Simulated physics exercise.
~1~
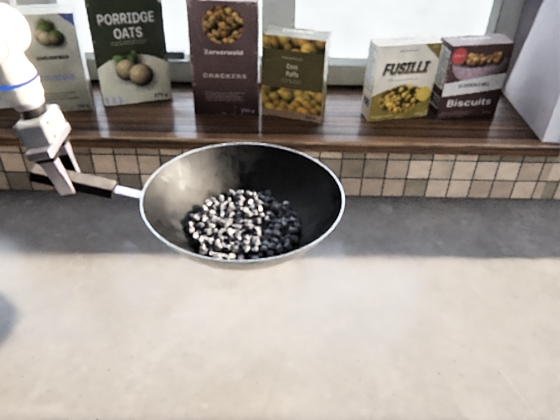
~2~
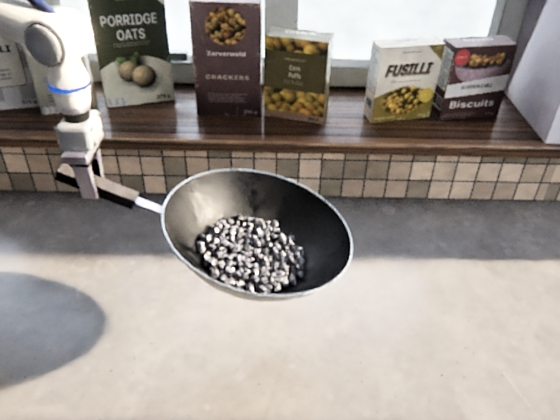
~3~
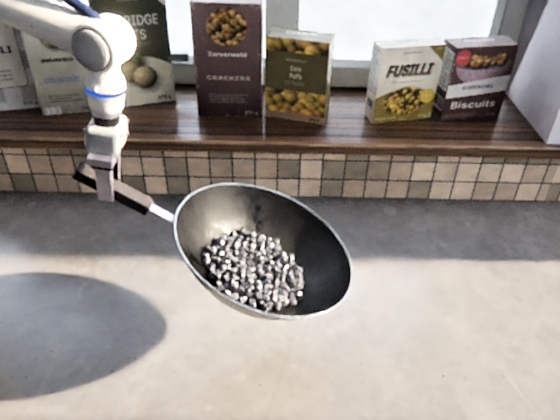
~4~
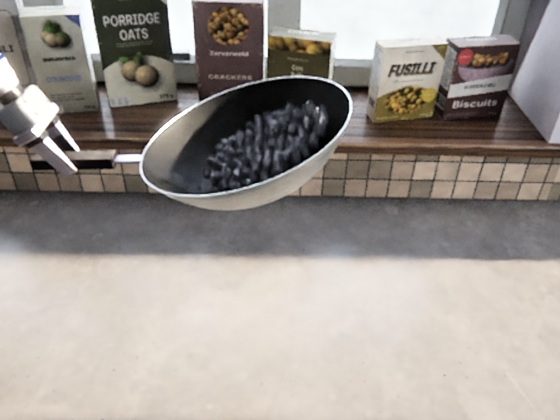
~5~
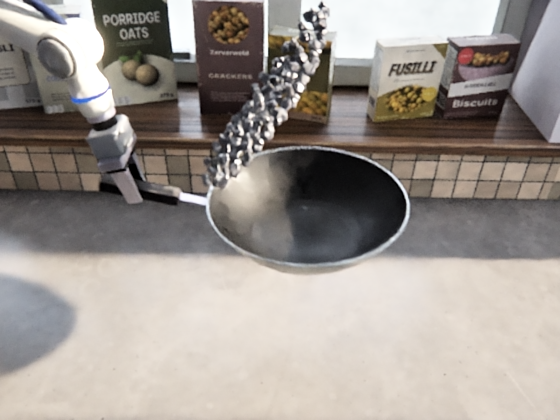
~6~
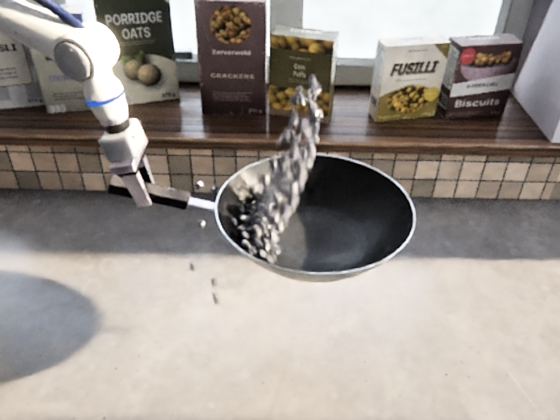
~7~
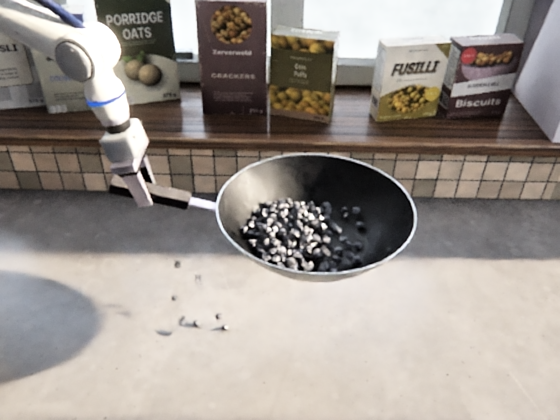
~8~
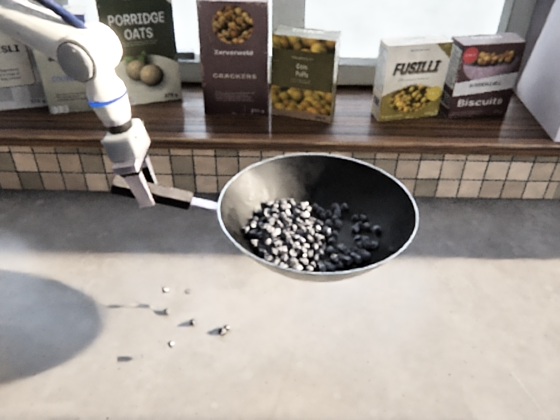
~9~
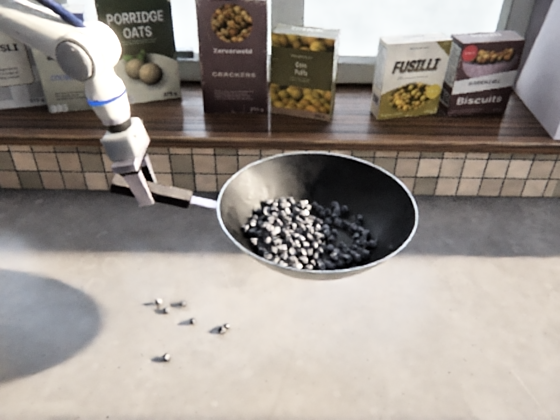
On a sunlit kitchen counter, a robot arm lowering, lifting and tossing dark pebbles in a wok, catching most and spilling a few.
